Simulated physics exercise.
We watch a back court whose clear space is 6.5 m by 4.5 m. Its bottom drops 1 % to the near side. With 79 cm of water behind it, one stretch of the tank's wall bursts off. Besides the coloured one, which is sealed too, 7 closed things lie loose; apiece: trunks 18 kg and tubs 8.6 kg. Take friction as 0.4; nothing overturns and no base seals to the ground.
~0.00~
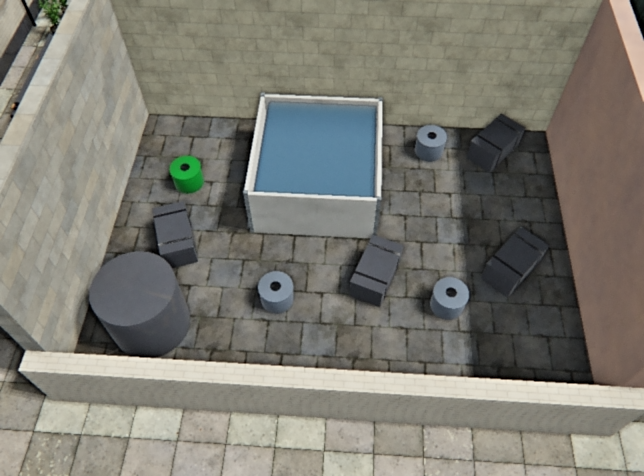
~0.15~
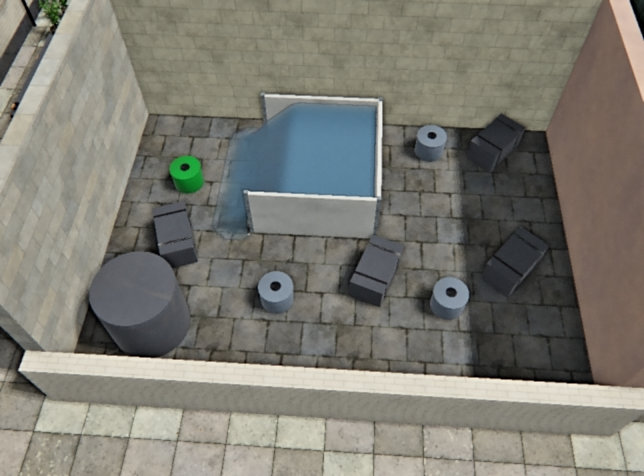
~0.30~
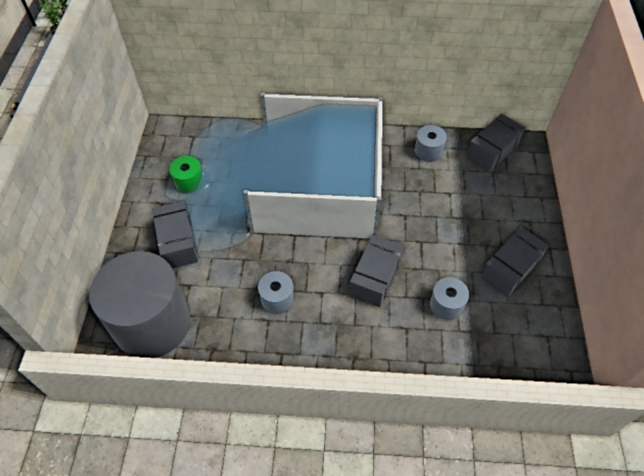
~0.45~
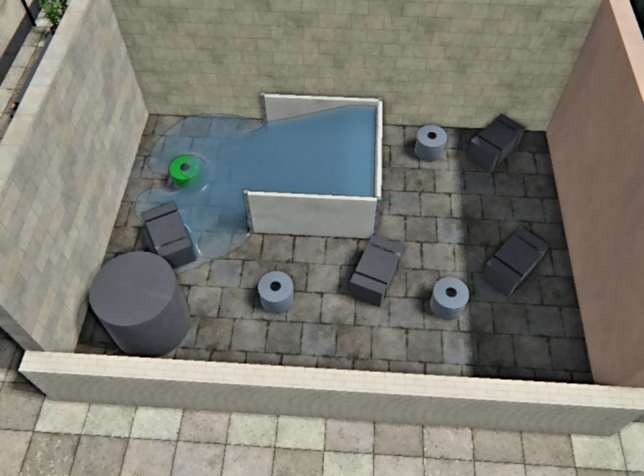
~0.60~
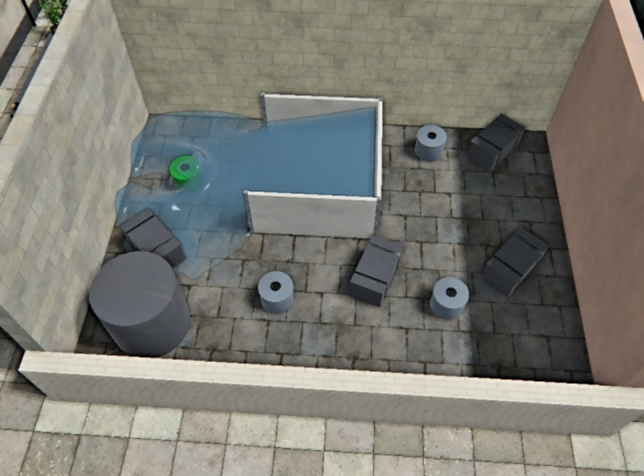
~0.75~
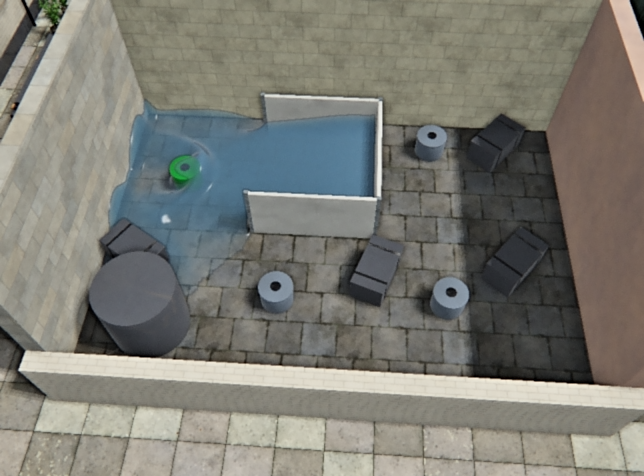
The clip opens on a walled paved court holding a full white tank, dark trunks and small round tubs. The tank's left wall gives way and water spreads left across the paving, surrounding the green tub, which stays put. The nearest dark trunk then slides toward the left wall, behind the large dark cylinder.
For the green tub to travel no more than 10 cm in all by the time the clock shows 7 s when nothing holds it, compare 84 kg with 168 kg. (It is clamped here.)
Verdict: Only the higher weight holds it.
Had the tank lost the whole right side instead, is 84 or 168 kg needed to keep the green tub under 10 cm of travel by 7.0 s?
Then the lower weight is enough.
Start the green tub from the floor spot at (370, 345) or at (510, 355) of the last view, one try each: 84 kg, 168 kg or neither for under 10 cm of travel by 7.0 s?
In turn: The smaller is enough; the smaller is enough.
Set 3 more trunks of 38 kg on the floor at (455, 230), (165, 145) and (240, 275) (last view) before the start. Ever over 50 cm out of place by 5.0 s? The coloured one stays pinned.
In turn: Under, more, over.
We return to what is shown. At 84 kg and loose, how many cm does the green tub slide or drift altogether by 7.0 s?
Some 60 cm in all.
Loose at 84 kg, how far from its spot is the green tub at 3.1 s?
Roughly 60 cm.
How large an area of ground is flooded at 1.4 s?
Roughly 10.0 m2.
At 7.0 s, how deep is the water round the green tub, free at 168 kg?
Roughly 10 cm.
After 1.4 s the green tub would be 54 cm from its start with 84 kg and 0 cm from its start with 168 kg; 26 cm of water round it then.
After 3.1 s the green tub would be 60 cm from its start with 84 kg and 0 cm from its start with 168 kg; 19 cm of water round it then.
After 4.9 s the green tub would be 60 cm from its start with 84 kg and 0 cm from its start with 168 kg; 11 cm of water round it then.
After 7.0 s the green tub would be 60 cm from its start with 84 kg and 0 cm from its start with 168 kg; 10 cm of water round it then.
